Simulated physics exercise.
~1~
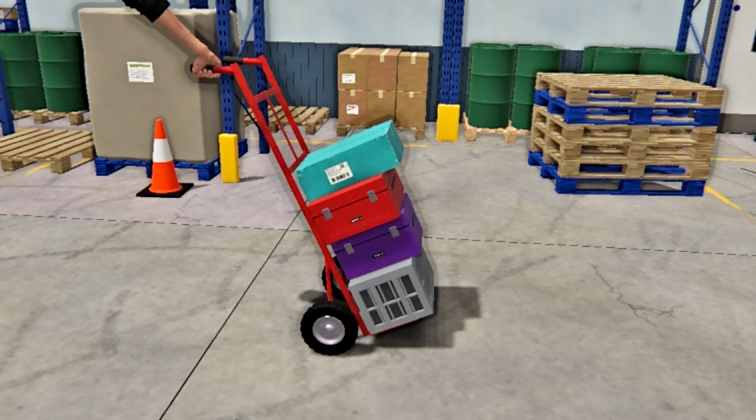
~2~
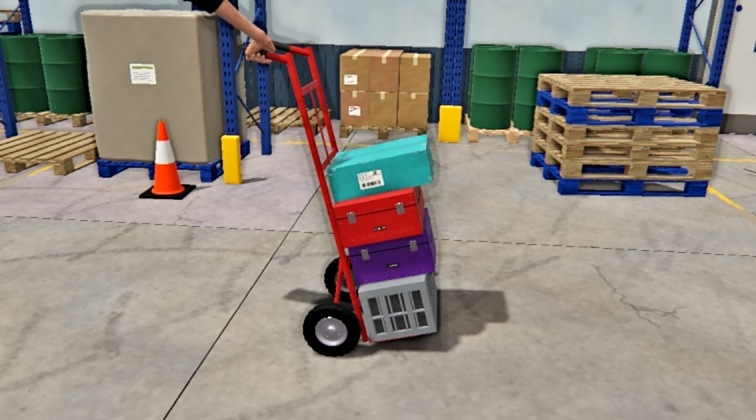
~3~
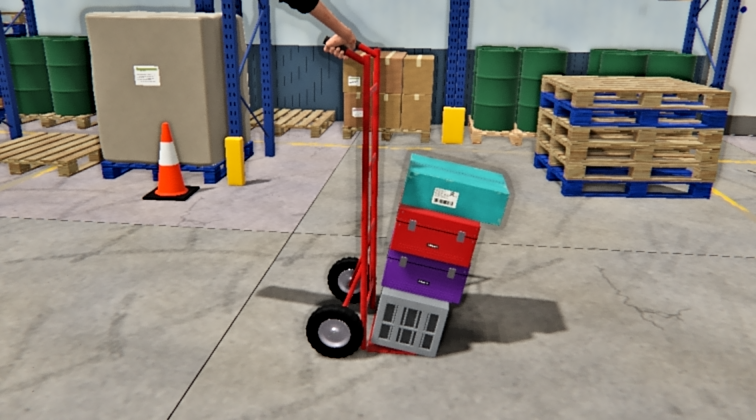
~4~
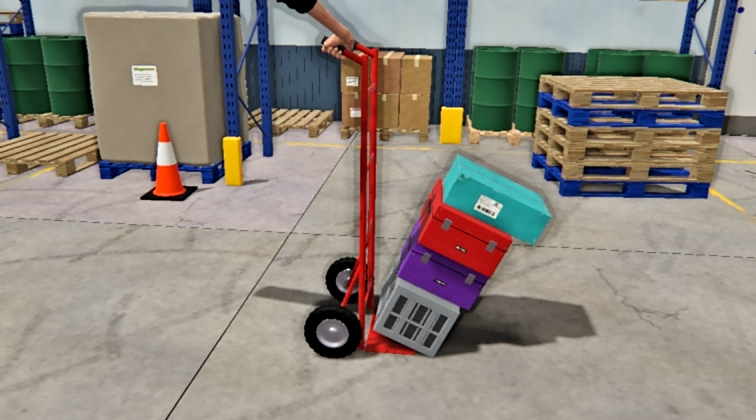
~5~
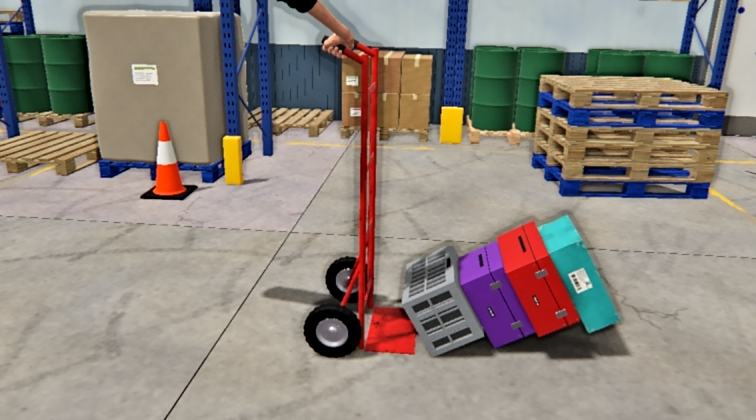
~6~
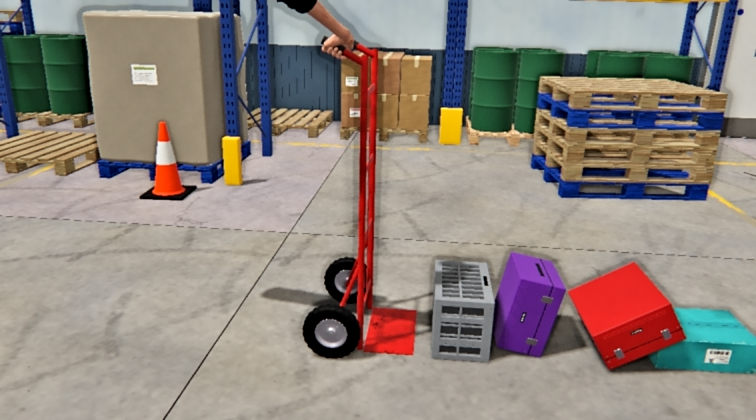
In a warehouse, a hand tips a red sack truck upright and its stacked load topples right.
